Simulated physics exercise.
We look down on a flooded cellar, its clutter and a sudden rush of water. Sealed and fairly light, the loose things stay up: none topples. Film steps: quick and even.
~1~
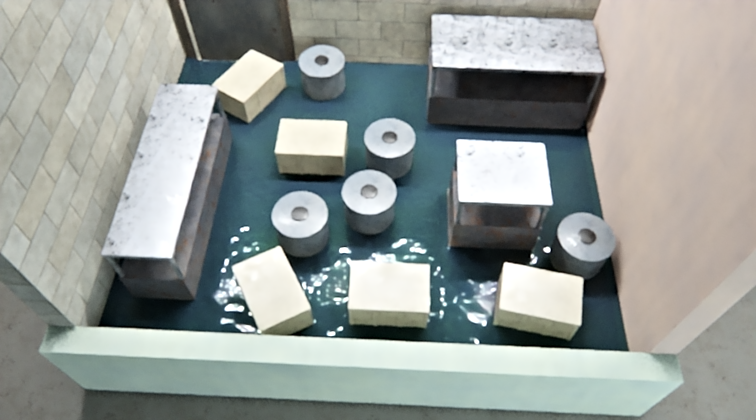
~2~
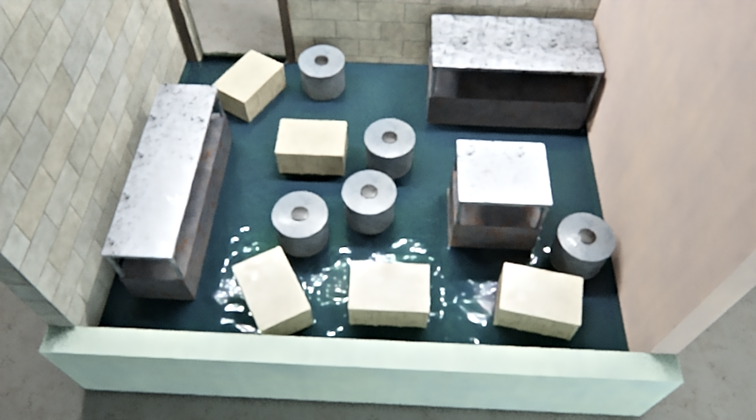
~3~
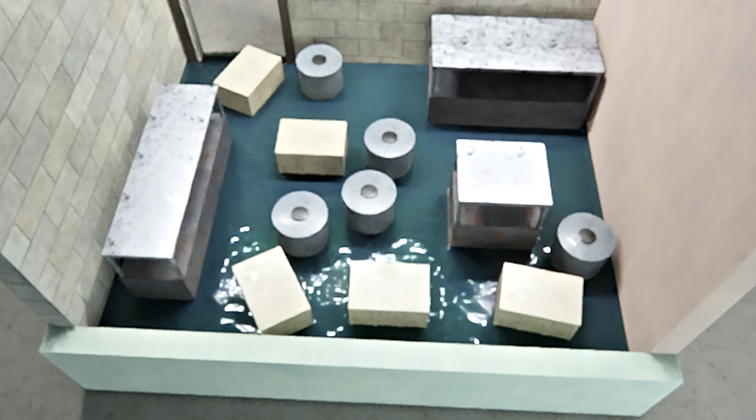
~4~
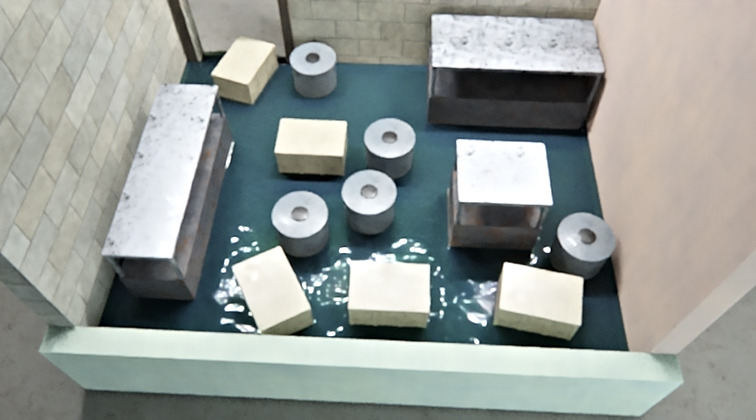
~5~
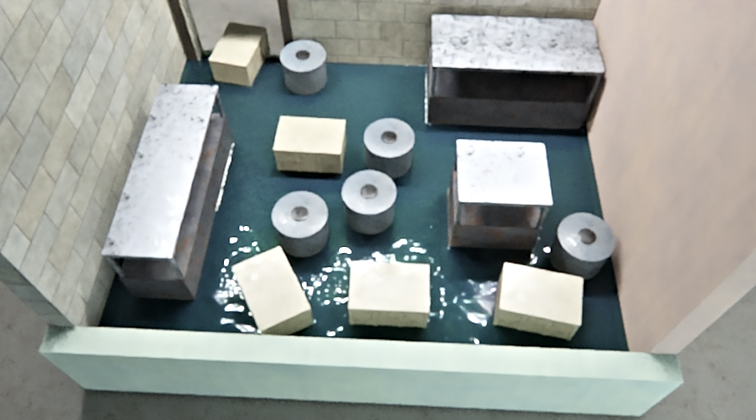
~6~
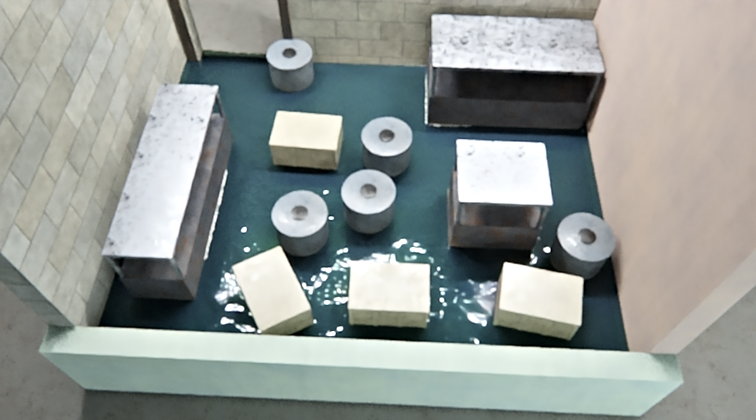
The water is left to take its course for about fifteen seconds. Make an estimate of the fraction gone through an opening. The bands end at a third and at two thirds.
It falls in the central third.
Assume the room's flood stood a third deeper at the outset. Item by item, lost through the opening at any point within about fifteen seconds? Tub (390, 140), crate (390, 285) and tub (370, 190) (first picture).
Listed as asked: Ends up outside, held inside, ends up outside.
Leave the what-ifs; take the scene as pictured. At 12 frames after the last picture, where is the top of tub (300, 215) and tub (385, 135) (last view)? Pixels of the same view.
Approximately (270, 152), and approximately (311, 76).
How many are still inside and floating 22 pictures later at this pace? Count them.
The answer is 6.
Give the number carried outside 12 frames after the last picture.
Count: 3.
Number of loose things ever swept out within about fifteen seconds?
I get 6.
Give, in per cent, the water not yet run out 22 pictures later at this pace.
Near 64 per cent.
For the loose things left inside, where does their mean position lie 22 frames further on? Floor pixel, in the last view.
I'd say somewhere close to (355, 213).
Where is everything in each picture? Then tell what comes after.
A tub at (322, 61), afloat; a crate at (311, 137), afloat; 0 of 10 have shifted, in the first picture.
A tub at (322, 61), afloat; a crate at (311, 137) floats; 0 of 10 have shifted, in the second picture.
A tub at (319, 60), afloat, close to its start; a crate at (311, 137), afloat; 1 of 10 have shifted, in the third picture.
A tub at (313, 58) floats, close to its start; a crate at (311, 137) floats; 2 of 10 have shifted, in the fourth picture.
A tub at (303, 55), afloat, close to its start; a crate at (310, 135) floats, close to its start; 2 of 10 have shifted, in the fifth picture.
A tub at (290, 54) floats, a stride from its start; a crate at (306, 130), afloat, close to its start; 3 of 10 have shifted, in the sixth picture.
A moment on, 1 of 10 are out; 9 afloat.
Next, 3 of 10 are out; 7 afloat.
Later, 4 of 10 are out; 6 afloat.
In the end, 6 of 10 are out; 4 afloat.
